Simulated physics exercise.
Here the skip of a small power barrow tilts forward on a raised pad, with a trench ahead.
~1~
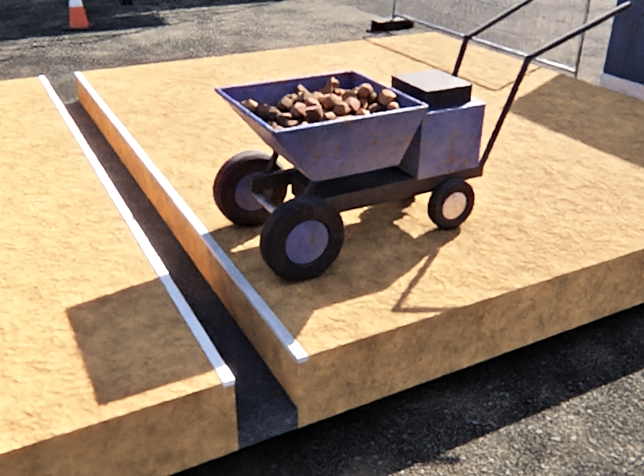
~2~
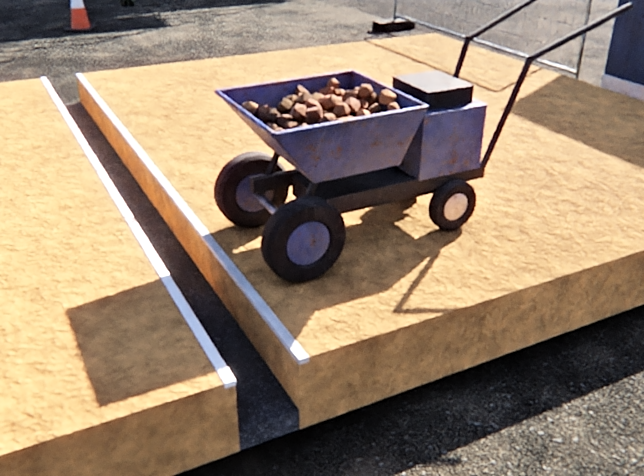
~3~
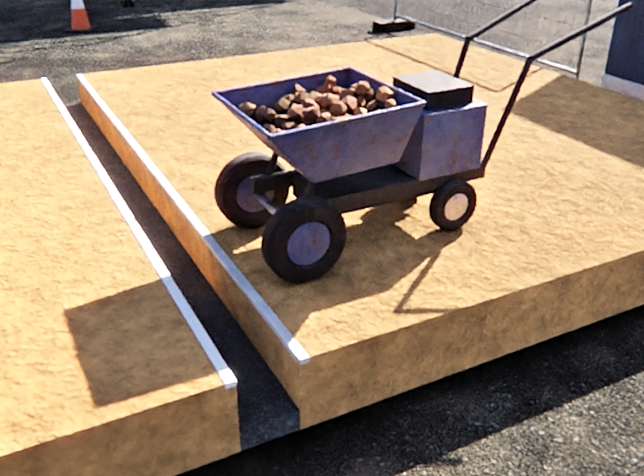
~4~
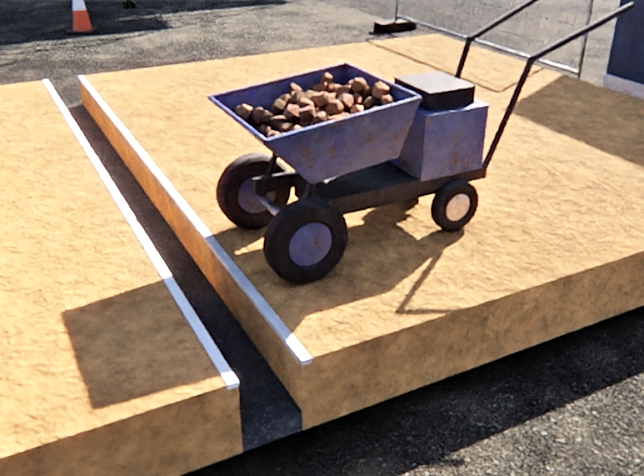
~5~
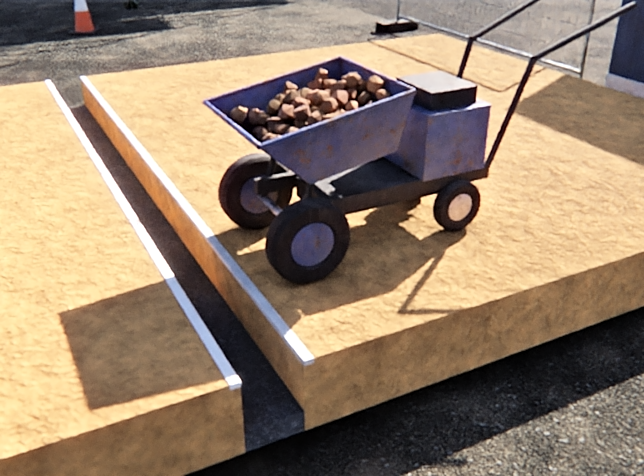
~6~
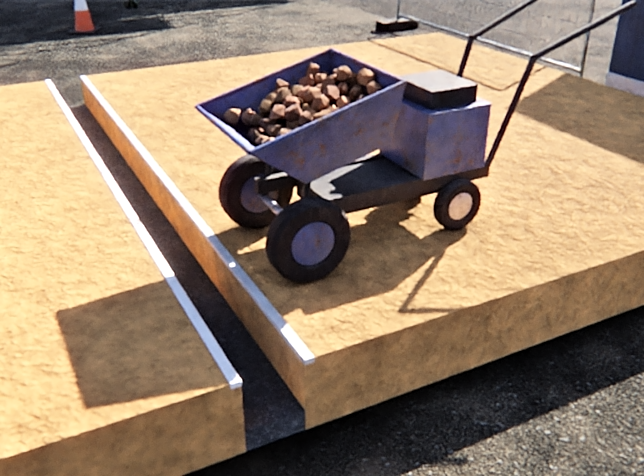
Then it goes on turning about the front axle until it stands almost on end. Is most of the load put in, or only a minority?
Only a minority goes in.
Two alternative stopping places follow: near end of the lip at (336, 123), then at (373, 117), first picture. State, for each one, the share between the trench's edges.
In turn 90 and 70 in a hundred.
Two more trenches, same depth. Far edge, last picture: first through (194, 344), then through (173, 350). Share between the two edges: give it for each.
In order: 20 per cent, then 50 per cent.
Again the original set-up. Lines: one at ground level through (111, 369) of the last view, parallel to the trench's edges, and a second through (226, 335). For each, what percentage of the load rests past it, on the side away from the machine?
In order: Near 30 %, then 90 %.
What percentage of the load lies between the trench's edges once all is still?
I'd put that share at some 0 per cent.
Soon after the last picture, skip tipped steeply; all in the skip.
A little later, skip tipped right over; about two thirds in the skip; about a third beyond it; a small part falling.
Later still, skip tipped right over; a small part in the skip; a stray few in or heaped over the trench; nearly all beyond it.
At rest, skip tipped right over; a small part in the skip; a stray few in or heaped over the trench; nearly all beyond it.
